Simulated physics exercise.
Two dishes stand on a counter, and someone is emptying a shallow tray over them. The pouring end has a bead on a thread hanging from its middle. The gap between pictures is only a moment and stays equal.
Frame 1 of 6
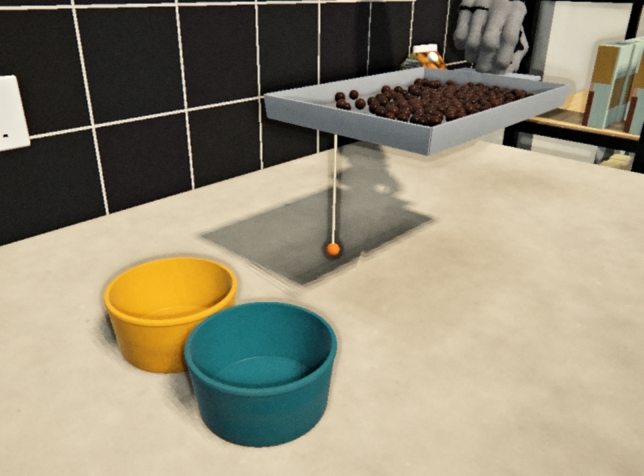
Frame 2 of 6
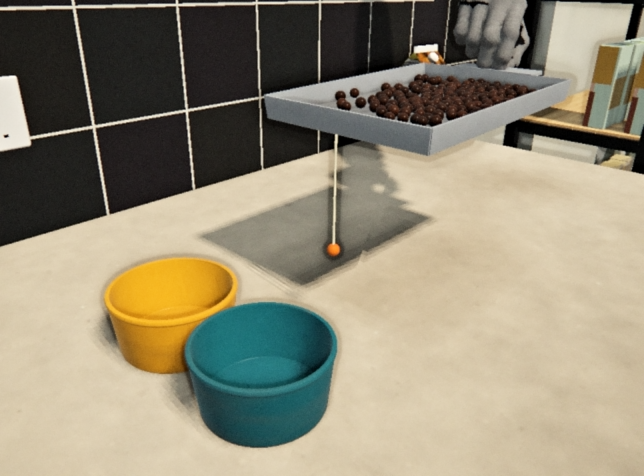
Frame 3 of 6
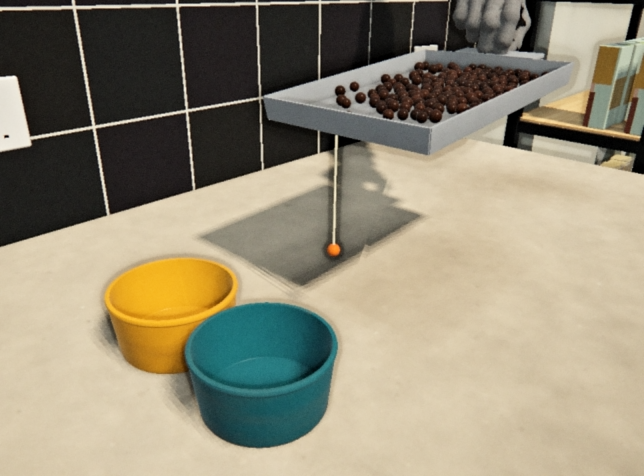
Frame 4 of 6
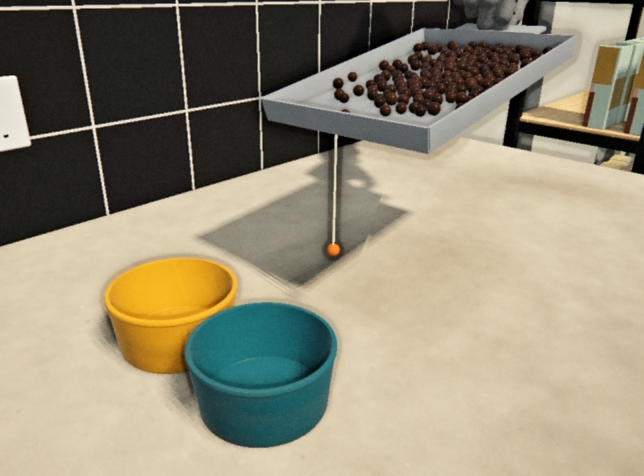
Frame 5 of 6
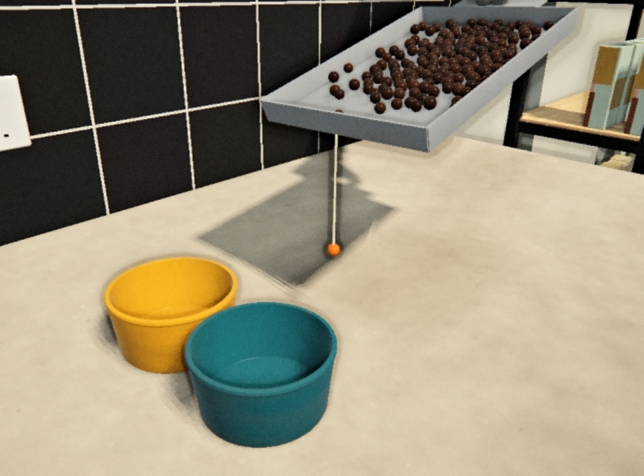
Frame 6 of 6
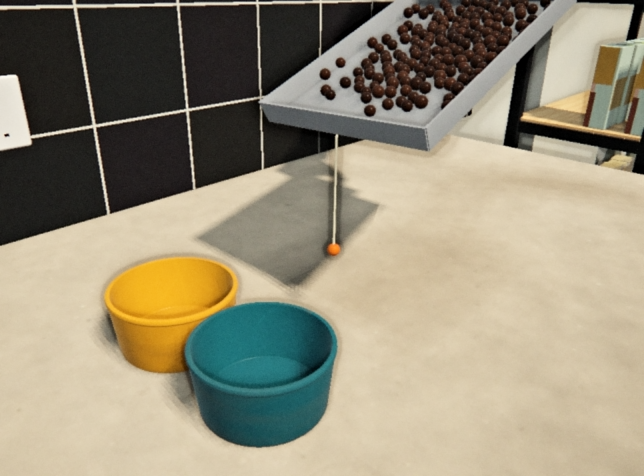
Gray tray of chocolate balls tilting from level to a clear slope above a counter with yellow and teal dishes.
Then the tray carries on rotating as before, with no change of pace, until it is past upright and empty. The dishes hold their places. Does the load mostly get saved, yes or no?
No, less than half is saved.
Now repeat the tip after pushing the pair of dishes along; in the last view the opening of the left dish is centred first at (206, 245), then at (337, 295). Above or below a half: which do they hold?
Taking the tries in order: A major share, followed by a minor share.
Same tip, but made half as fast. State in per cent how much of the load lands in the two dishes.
Roughly 20 percent, give or take.
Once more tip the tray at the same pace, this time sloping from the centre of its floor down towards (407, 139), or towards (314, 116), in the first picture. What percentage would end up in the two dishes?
The first try gives close to 0 per cent, the second close to 0 per cent.
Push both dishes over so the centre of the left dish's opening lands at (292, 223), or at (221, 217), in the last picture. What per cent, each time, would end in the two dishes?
0 %, then 10 %.
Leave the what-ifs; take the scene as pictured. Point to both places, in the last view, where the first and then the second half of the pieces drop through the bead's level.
(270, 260) first, (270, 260) later.
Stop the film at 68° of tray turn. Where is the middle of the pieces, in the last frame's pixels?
Close to (320, 111).
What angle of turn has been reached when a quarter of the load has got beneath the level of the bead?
My estimate is some 85 degrees.
Shortly afterwards, tray tipped steeply; the bulk on the tray; only a few in the right dish; only a few in the left dish; only a few outside both; near a quarter in the air.
Next, tray tipped past a quarter turn; near a quarter on the tray; a little in the right dish; a little in the left dish; near a third outside both; near a quarter in the air.
Some moments later, tray tipped past a quarter turn; a little in the right dish; a little in the left dish; the bulk outside both.
In the end, tray tipped past a quarter turn; a little in the right dish; a little in the left dish; the bulk outside both.
